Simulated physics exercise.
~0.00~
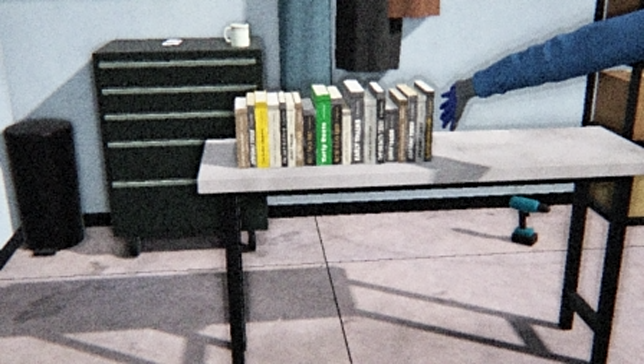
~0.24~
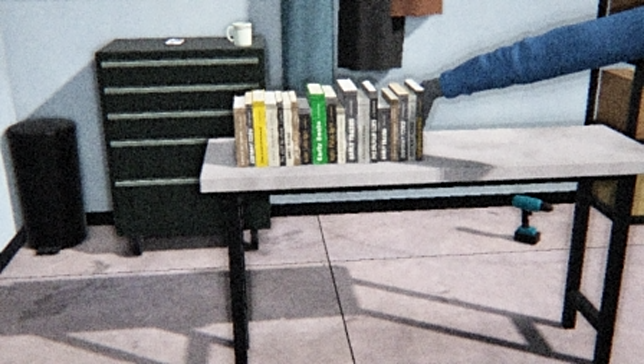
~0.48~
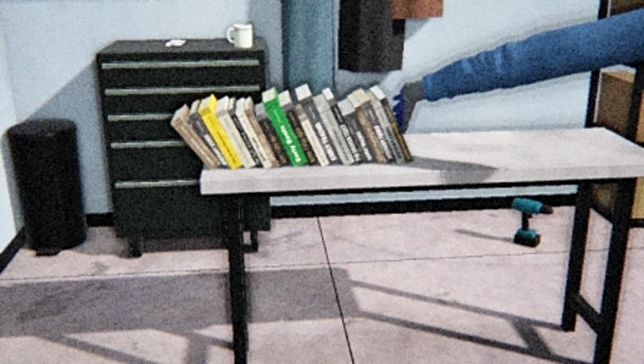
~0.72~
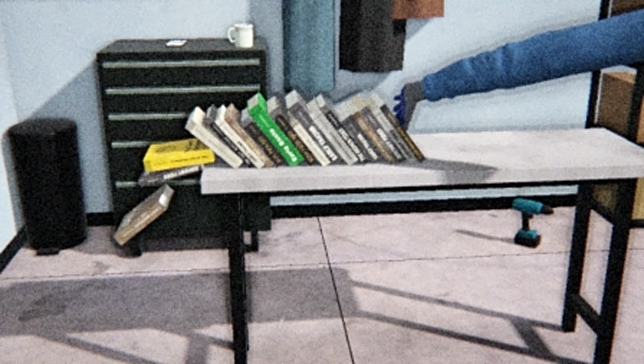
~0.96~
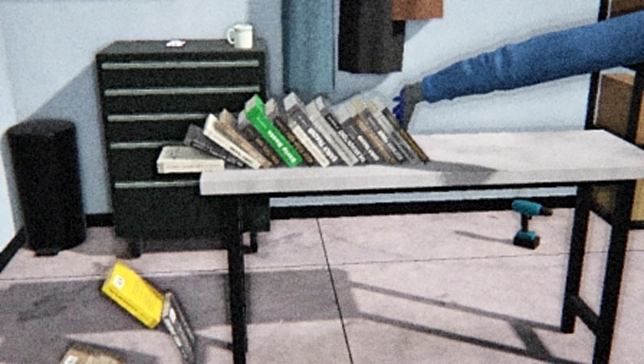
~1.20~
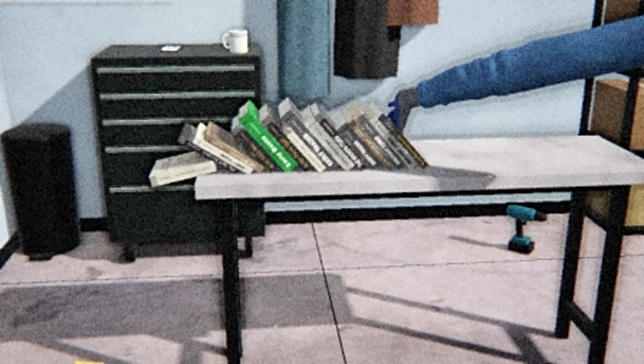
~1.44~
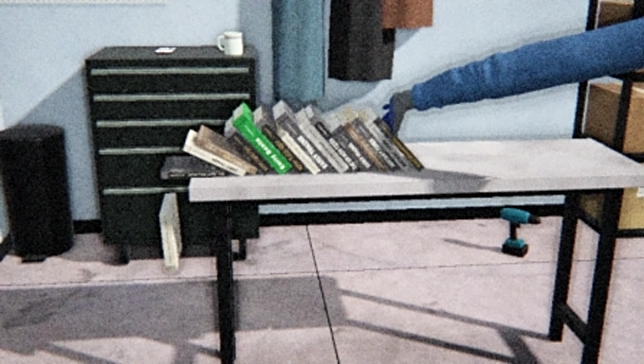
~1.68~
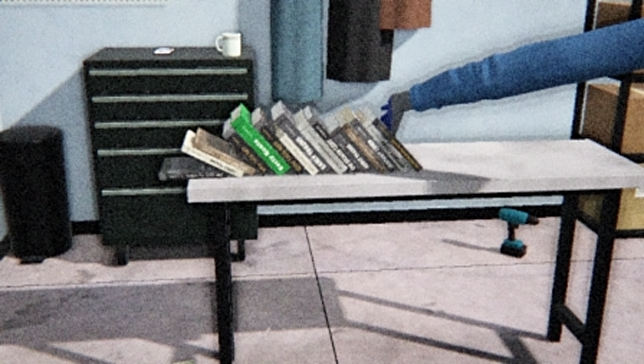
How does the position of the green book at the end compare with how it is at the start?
At the start the green book stands upright in the row, and at the end it is leaning to the left among the other books still on the table.
